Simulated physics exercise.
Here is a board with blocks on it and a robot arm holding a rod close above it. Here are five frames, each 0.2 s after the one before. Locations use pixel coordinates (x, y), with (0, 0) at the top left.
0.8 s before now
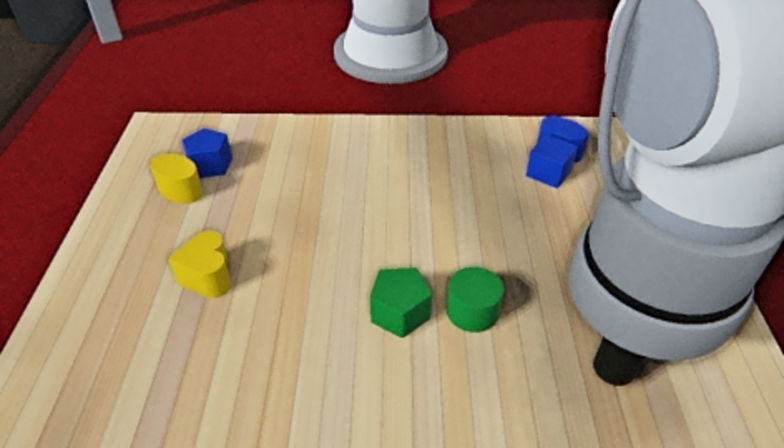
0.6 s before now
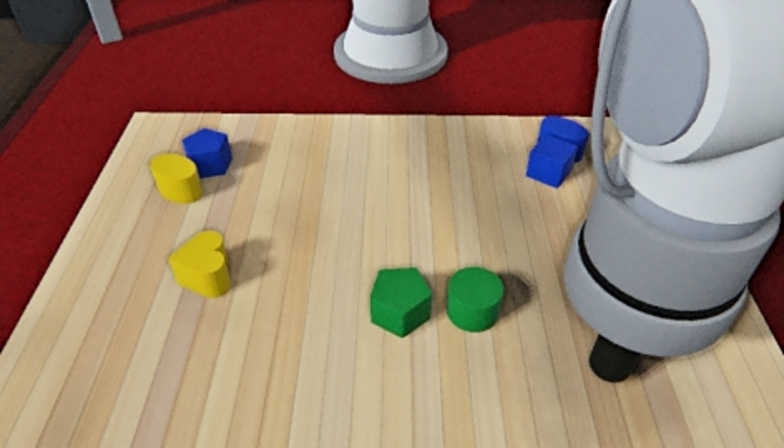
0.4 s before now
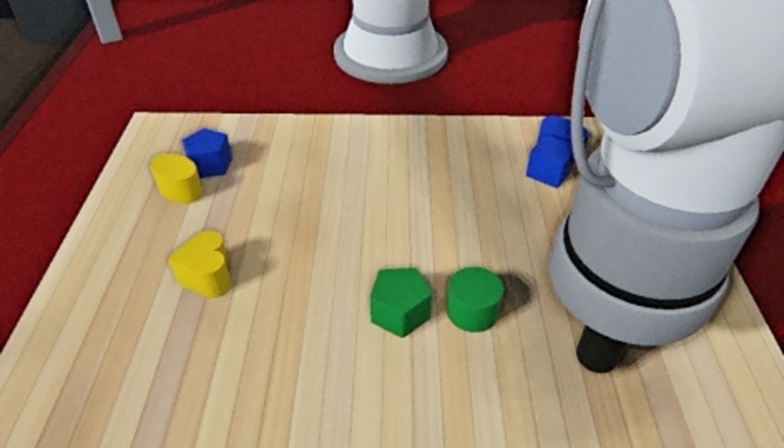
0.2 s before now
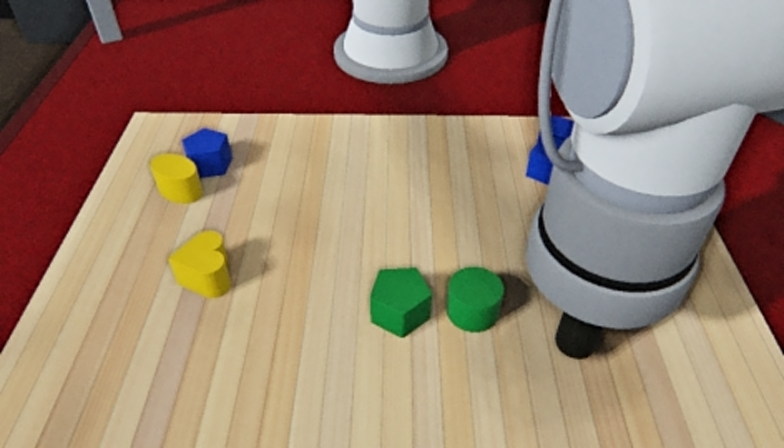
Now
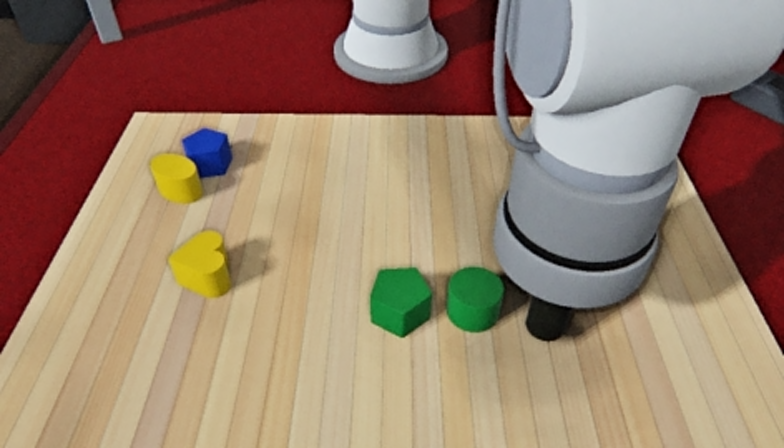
In this clip, a robot arm holding a dark rod moves leftward over a wooden board, passing in front of blue blocks and nearing a green disc, while the green, yellow and blue blocks stay still.
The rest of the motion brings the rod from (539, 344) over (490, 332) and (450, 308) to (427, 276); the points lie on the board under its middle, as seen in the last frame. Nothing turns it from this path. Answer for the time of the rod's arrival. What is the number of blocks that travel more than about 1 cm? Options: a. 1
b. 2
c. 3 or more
That would be a.
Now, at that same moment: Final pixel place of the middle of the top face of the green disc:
I'd place it at (414, 222), taking the centre of its top.
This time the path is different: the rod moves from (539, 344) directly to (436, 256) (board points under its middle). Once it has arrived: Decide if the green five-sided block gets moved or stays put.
That block is going to get moved.
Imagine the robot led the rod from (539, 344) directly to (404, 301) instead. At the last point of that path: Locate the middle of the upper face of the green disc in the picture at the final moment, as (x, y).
Near (416, 244).
On the path given first. One third of the way, rod (493, 314); green disc (463, 279).
Two thirds of the way, rod (452, 289); green disc (433, 251).
At the end, rod (428, 258); green five-sided block not moved; green disc (414, 222).
